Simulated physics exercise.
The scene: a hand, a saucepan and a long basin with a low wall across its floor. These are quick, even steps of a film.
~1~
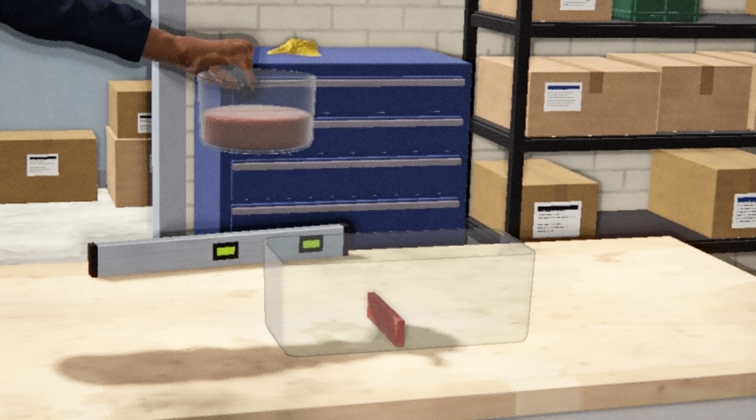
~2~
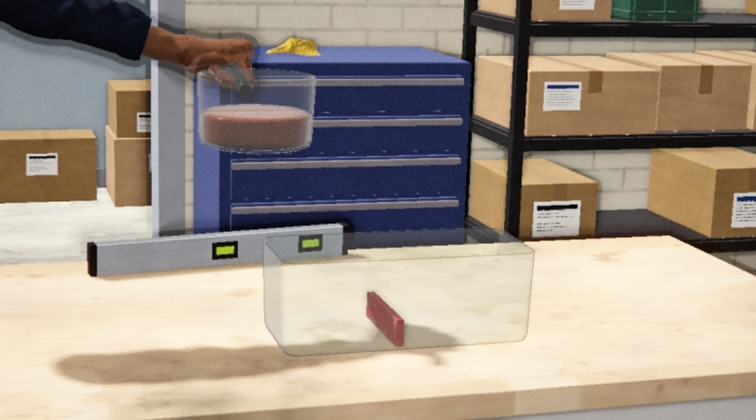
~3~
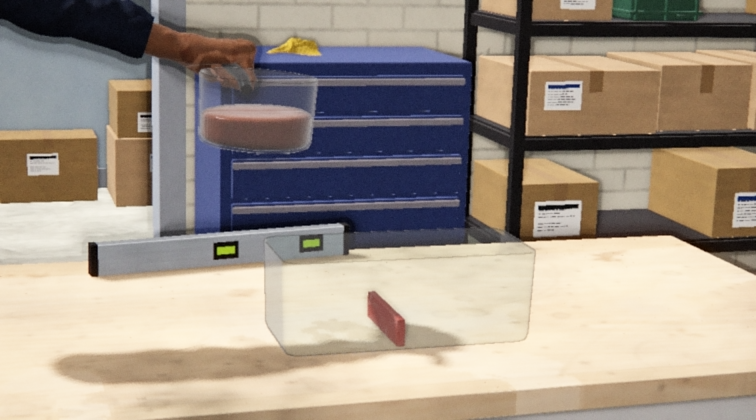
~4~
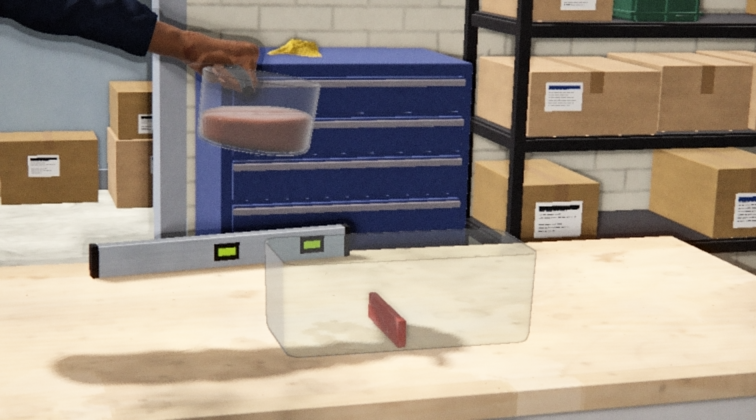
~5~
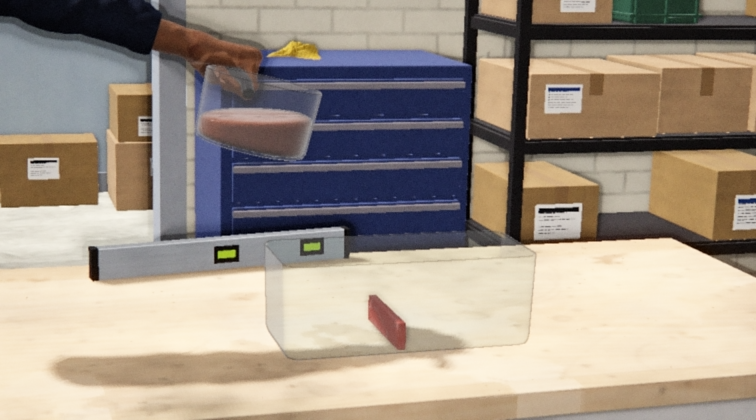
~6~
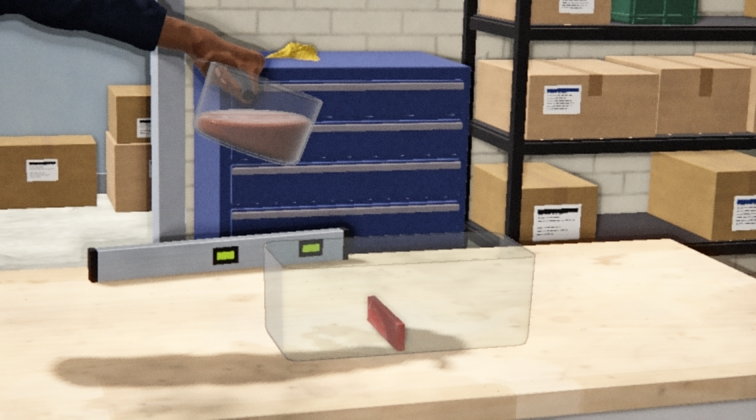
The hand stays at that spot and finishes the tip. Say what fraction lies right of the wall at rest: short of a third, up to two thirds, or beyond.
The share right of the wall is less than a third.
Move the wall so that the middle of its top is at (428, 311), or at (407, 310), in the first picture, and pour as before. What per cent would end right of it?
About 15 and 15 per cent.
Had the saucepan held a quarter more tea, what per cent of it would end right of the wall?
Some 15 per cent.
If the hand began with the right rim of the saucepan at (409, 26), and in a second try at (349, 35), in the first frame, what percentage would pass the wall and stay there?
First some 95, then 65 per cent.
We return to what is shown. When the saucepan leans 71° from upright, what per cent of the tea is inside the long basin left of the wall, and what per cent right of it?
Left: 5 %. Right: 0 %.
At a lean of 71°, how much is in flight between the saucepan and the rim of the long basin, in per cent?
It comes to 25 per cent or so.
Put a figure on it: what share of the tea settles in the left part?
It comes to 95 per cent or so.
A moment on, the saucepan is tipped part way and 71 per cent is still to pour, 3 is left of the wall and 0 right of it.
Next, the saucepan is tipped right over and 16 per cent is still to pour, 63 is left of the wall and 2 right of it.
Then the saucepan is tipped right over and 0 per cent is still to pour, 92 is left of the wall and 6 right of it.
Later the saucepan is tipped right over and 0 per cent is still to pour, 93 is left of the wall and 6 right of it.
At rest 93 per cent lies left of the wall, 6 right of it and 1 outside.
